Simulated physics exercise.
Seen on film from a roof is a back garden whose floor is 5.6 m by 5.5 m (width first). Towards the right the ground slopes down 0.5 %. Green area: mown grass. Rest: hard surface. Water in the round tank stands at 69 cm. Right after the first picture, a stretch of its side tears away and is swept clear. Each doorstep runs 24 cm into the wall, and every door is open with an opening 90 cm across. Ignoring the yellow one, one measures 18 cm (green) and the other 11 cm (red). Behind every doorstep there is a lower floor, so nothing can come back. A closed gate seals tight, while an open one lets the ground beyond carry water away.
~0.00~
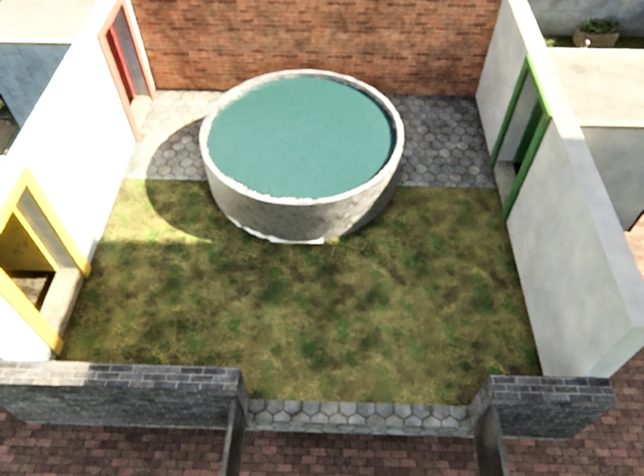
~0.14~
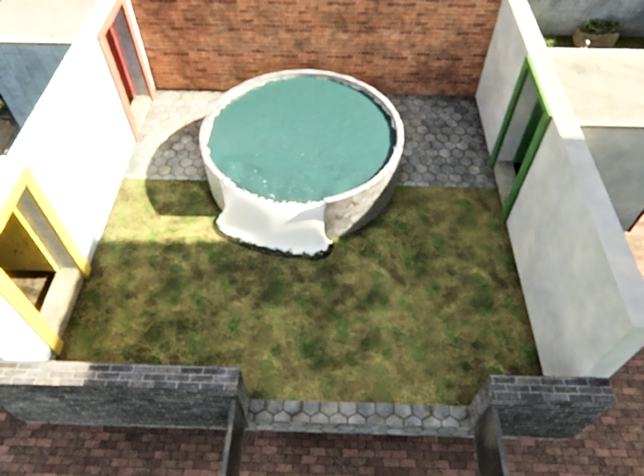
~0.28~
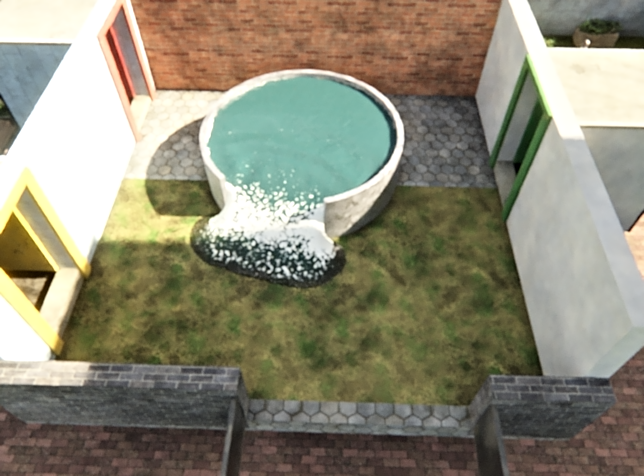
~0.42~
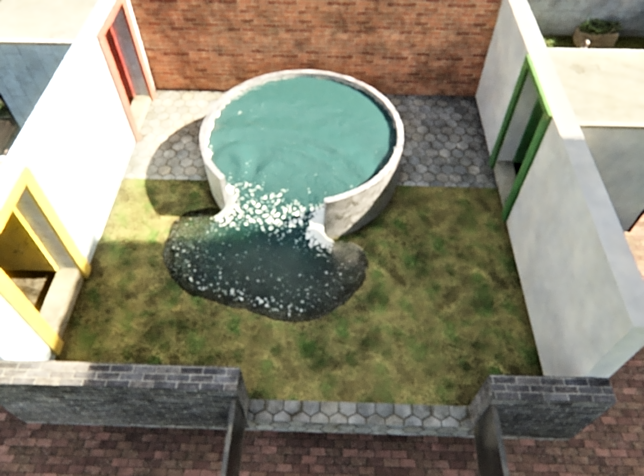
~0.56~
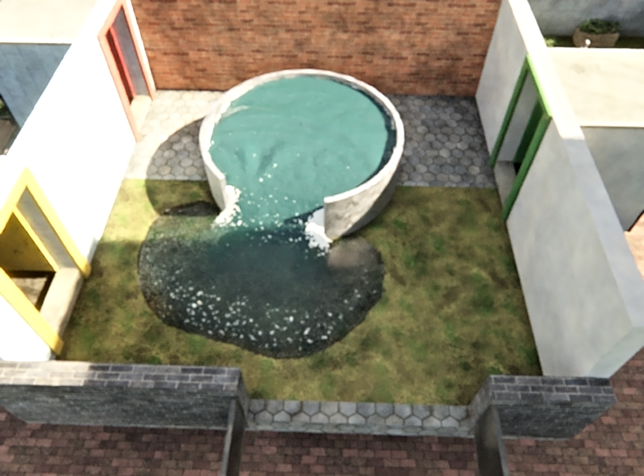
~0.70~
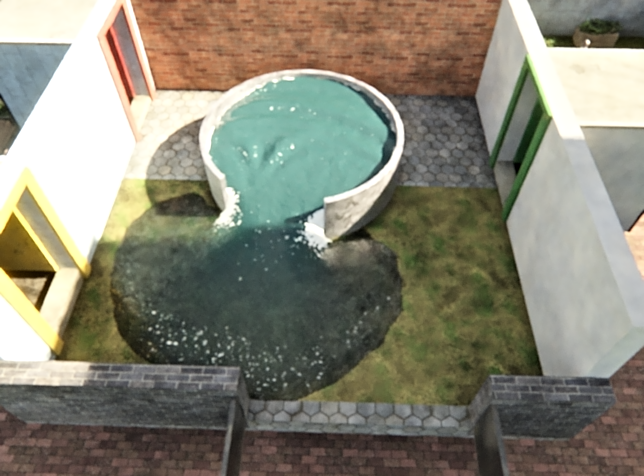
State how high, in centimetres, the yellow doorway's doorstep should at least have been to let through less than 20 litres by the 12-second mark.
At least some 24 cm.
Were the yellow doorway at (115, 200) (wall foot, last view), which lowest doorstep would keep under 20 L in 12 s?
About 8.0 cm.
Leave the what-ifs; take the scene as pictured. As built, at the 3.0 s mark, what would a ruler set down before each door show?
Green door: 0 cm; red door: 0 cm; yellow door: 28 cm.
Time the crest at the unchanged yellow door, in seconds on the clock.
I'd say near 2.4 seconds.
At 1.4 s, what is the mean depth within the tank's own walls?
The mean depth is about 49 cm.
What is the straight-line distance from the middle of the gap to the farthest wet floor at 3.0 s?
About 3.6 metres out.
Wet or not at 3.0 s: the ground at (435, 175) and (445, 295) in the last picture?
Untouched; soaked.
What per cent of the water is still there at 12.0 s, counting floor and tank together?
Roughly 64 %.
After 1.4 s water covers 40 % of the floor, deepest (36 cm) near (272, 242); 8 cm at the yellow door, 0 litres in over its 23 cm doorstep.
After 3.0 s water covers 50 % of the floor, deepest (34 cm) near (189, 396); 28 cm at the yellow door, 17 litres in over its 23 cm doorstep.
After 12.0 s water covers 100 % of the floor, deepest (14 cm) near (466, 99); 7 cm at the yellow door, 25 litres in over its 23 cm doorstep.
At the yellow door as built, the water arrived by 1.1 s and peaked near 31 cm at 2.4 s.
Run again over the same 12 s with other heights there, 41 litres in over 20.5 cm, 7 litres over 28 cm. The limit of 20 litres is kept from about 24 cm up.
